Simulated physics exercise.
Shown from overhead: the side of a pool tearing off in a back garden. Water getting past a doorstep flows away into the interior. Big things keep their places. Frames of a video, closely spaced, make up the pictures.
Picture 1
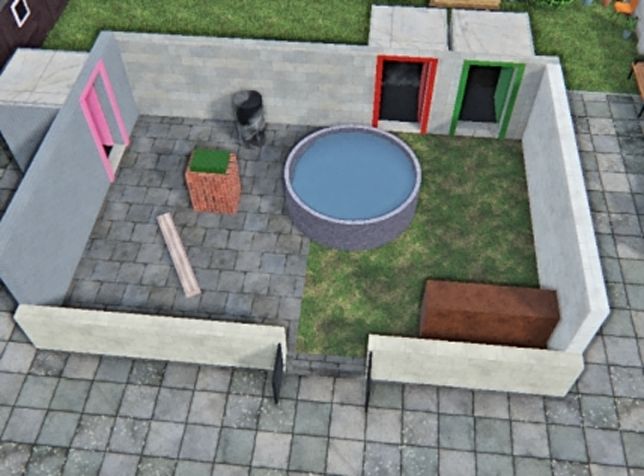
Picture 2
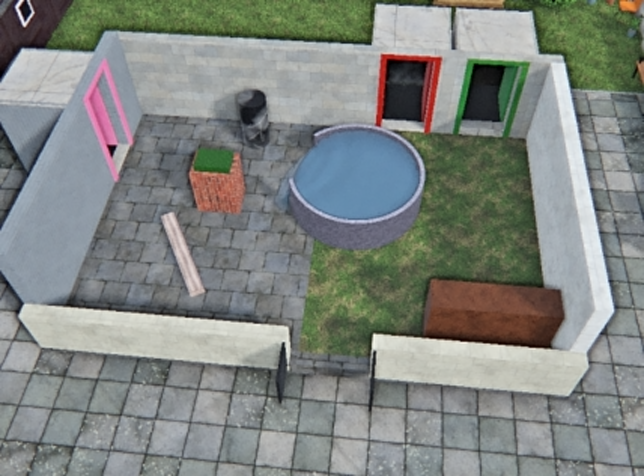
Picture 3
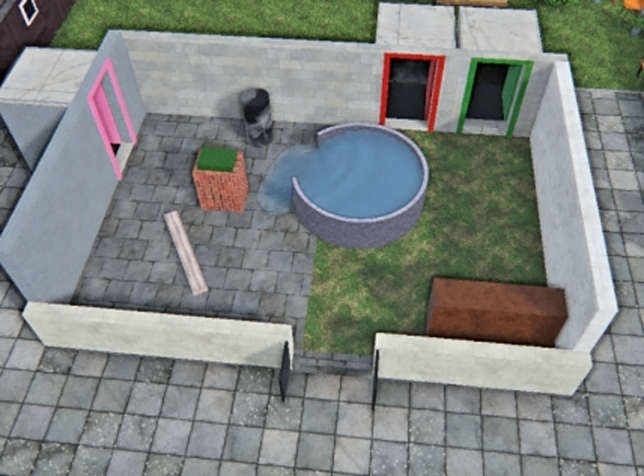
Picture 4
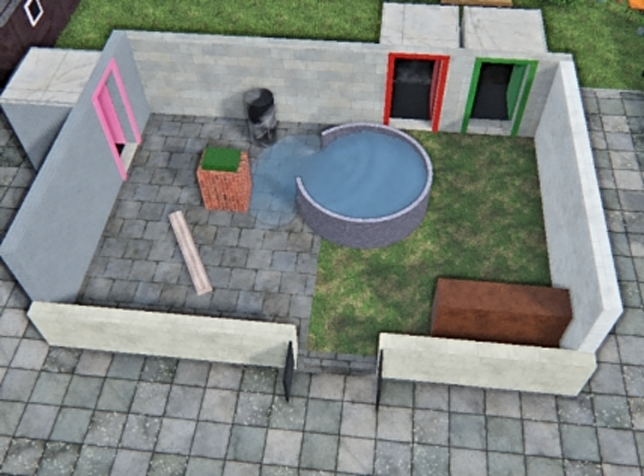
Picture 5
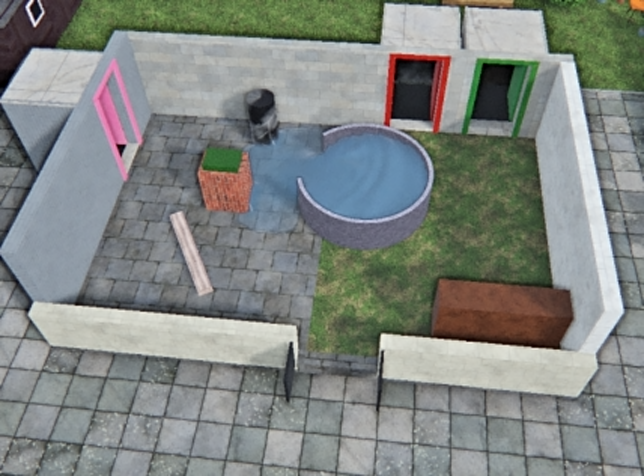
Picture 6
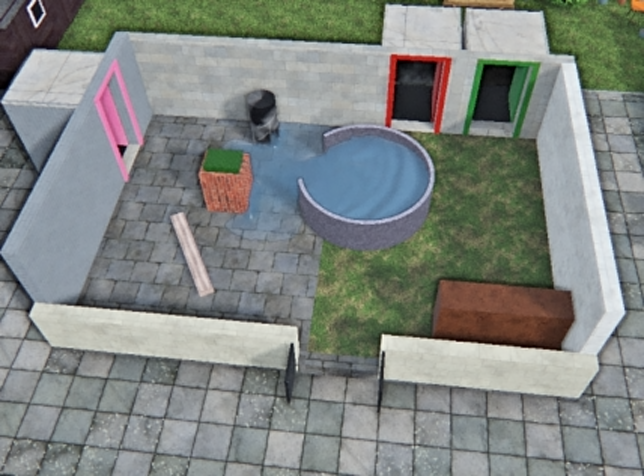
A walled back garden, half grey paving and half grass, is seen from high overhead, the view shifting very slightly. A round grey pool of blue water stands in the middle, with a grass-topped brick block and pale planks to its left, a dark barrel behind, red and green doorways at back right, a pink one at left and a brown box at front right. The pool's left side opens, and water pours through the gap, spreading left across the paving towards the brick block.
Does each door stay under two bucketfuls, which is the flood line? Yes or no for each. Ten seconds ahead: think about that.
Green door - yes, stays under; pink door - no, it floods; red door - yes, stays under.
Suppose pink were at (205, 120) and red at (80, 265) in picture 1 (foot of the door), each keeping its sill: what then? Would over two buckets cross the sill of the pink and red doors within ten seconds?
Pink door tops the limit, red door tops the limit.
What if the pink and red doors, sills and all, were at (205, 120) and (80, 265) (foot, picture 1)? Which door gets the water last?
Dead last is the green-painted one.
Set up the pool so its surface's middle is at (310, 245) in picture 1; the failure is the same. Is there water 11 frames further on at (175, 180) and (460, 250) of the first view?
The first spot is swamped and the second is untouched.
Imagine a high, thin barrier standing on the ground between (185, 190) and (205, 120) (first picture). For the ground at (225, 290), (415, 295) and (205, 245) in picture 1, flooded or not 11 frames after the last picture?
Outcome per location, in sequence: Soaking, unsoaked, soaking.
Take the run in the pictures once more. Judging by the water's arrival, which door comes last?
Answer is the green door.
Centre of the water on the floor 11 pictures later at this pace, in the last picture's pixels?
Roughly (302, 185).
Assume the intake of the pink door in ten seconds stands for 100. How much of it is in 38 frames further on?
About 85 per cent.
A moment on, water covers 25 % of the floor; the green door not reached, the pink door wet at the sill, nothing in, the red door not reached.
Next, water covers 40 % of the floor; the green door not reached, the pink door far over two buckets in, the red door not reached.
Then, water covers 55 % of the floor; the green door not reached, the pink door far over two buckets in, the red door wet at the sill, nothing in.
Later, water covers 70 % of the floor; the green door wet at the sill, nothing in, the pink door far over two buckets in, the red door wet at the sill, nothing in.
In the end, water covers 90 % of the floor; the green door wet at the sill, nothing in, the pink door far over two buckets in, the red door wet at the sill, nothing in.
